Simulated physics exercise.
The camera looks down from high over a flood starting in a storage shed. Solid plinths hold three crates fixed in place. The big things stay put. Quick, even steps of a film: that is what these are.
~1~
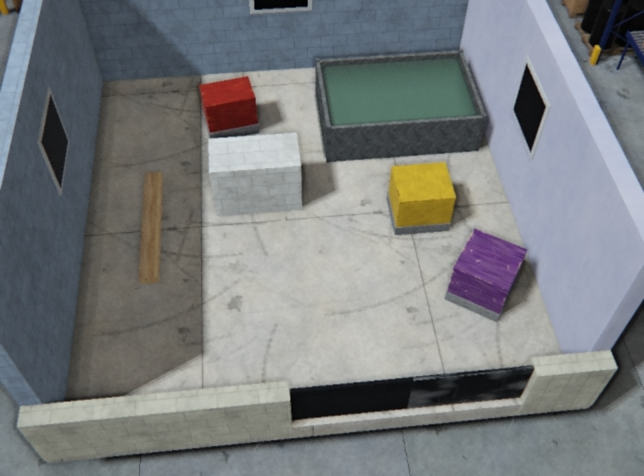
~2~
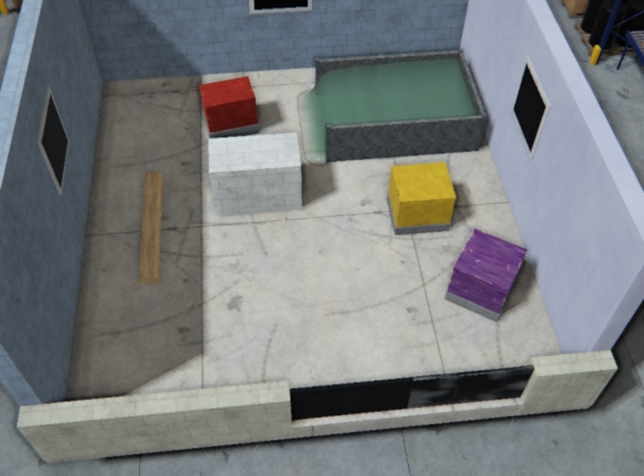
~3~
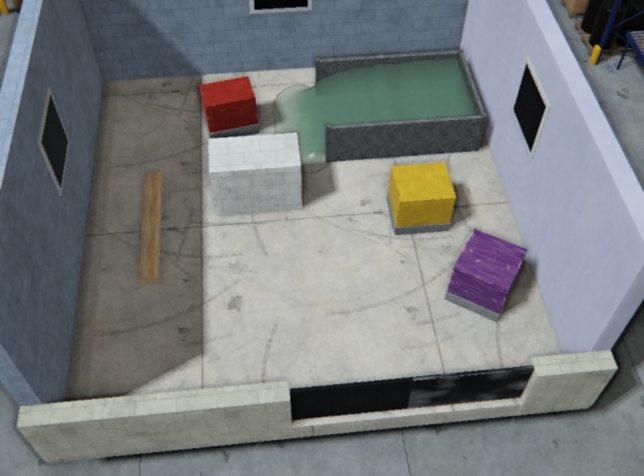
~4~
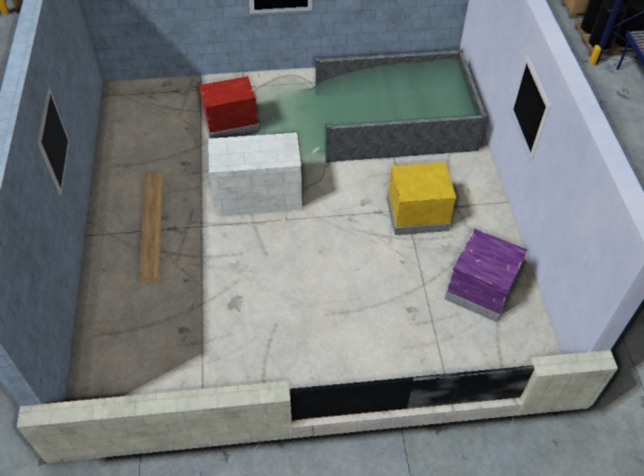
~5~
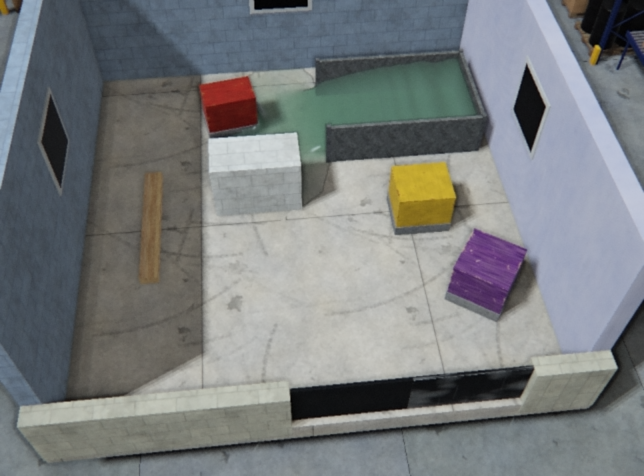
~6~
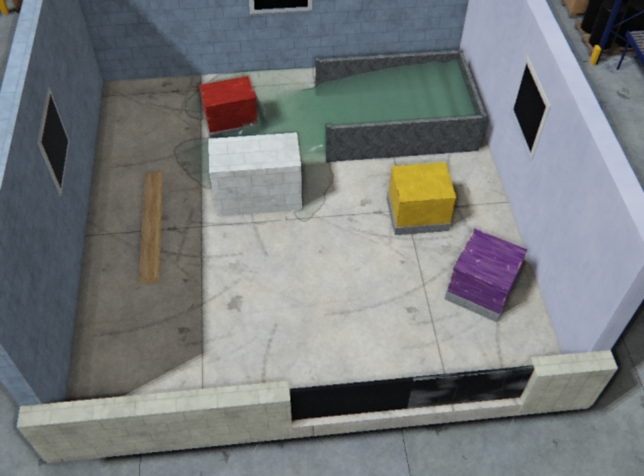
The clip opens on a high view of a walled storage shed, with a still tank of green water at the back right. Water pours from the tank's open left side and spreads left across the floor, then passes between the red and white blocks onto the darker floor beyond.
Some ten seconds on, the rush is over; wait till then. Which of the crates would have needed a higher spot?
Purple crate: No, it stays dry. Red crate: Yes, it gets wet. Yellow crate: No, it stays dry.
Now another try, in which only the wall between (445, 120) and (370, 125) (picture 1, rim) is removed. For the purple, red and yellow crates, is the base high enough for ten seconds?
Here's how it goes: The purple crate is swamped, the red crate is left untouched, and the yellow crate is swamped.
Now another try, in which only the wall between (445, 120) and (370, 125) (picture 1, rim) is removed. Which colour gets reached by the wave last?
The red one.
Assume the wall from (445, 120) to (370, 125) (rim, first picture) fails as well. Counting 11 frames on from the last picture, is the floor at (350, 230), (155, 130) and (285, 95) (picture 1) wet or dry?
Obs. 1: Sodden; obs. 2: Moisture-free; obs. 3: Moisture-free.
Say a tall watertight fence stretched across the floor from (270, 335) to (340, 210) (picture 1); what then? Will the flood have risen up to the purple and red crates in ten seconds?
One by one: The purple one is spared, the red one takes water.
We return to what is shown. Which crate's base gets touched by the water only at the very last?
I'd name the purple crate.
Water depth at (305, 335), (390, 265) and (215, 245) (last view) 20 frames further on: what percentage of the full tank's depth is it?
I'd say around 0 per cent, then 0 per cent, then 2 per cent.
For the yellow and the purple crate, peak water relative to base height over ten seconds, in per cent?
Roughly 50 percent, then 80 percent.
A moment on, water covers 25 % of the floor; the purple crate not reached, the red crate water round its plinth, the yellow crate not reached.
Next, water covers 35 % of the floor; the purple crate not reached, the red crate water round its plinth, the yellow crate not reached.
Then, water covers 55 % of the floor; the purple crate not reached, the red crate water round its plinth, the yellow crate water round its plinth.
Later, water covers 75 % of the floor; the purple crate water round its plinth, the red crate water round its plinth, the yellow crate water round its plinth.
In the end, water covers 95 % of the floor; the purple crate stayed above the water, the red crate was topped, the yellow crate stayed above the water.
